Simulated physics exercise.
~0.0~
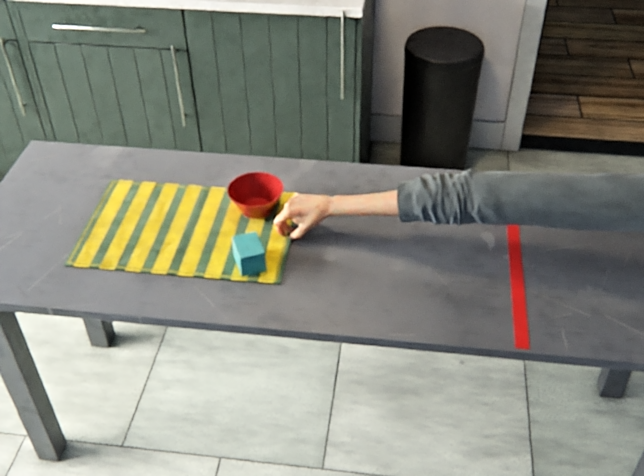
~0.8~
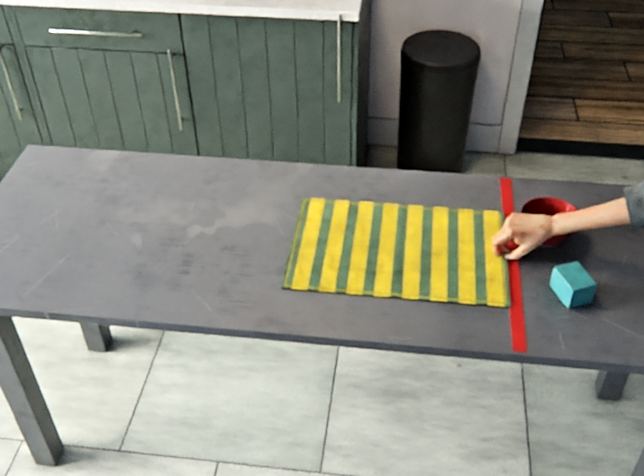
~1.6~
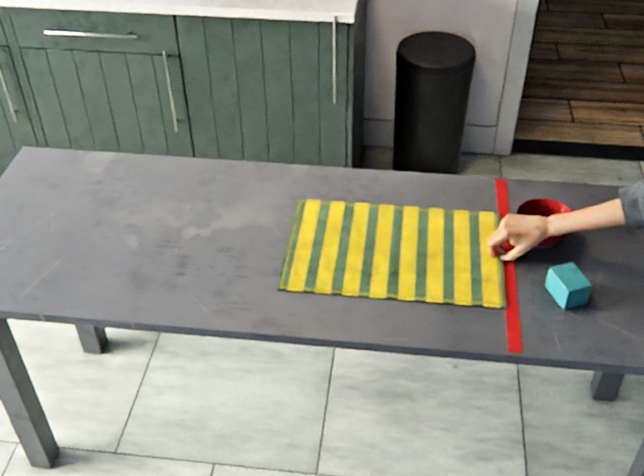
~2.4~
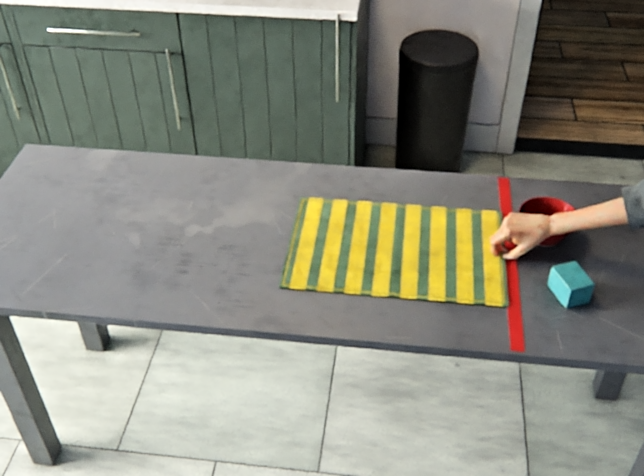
To begin with, a red bowl and a turquoise block sit on a yellow and green striped tea towel on a grey table, well to the left of a strip of red tape. A hand reaching in from the right grips the towel's edge and tows it rightward. The towel travels a long way across the table until its hem reaches the tape, where the hand stops. The bowl and the block end up beyond the hem, past the tape and off the cloth. Finally, everything rests, with the bowl behind the hand and the block nearer the table's front edge.
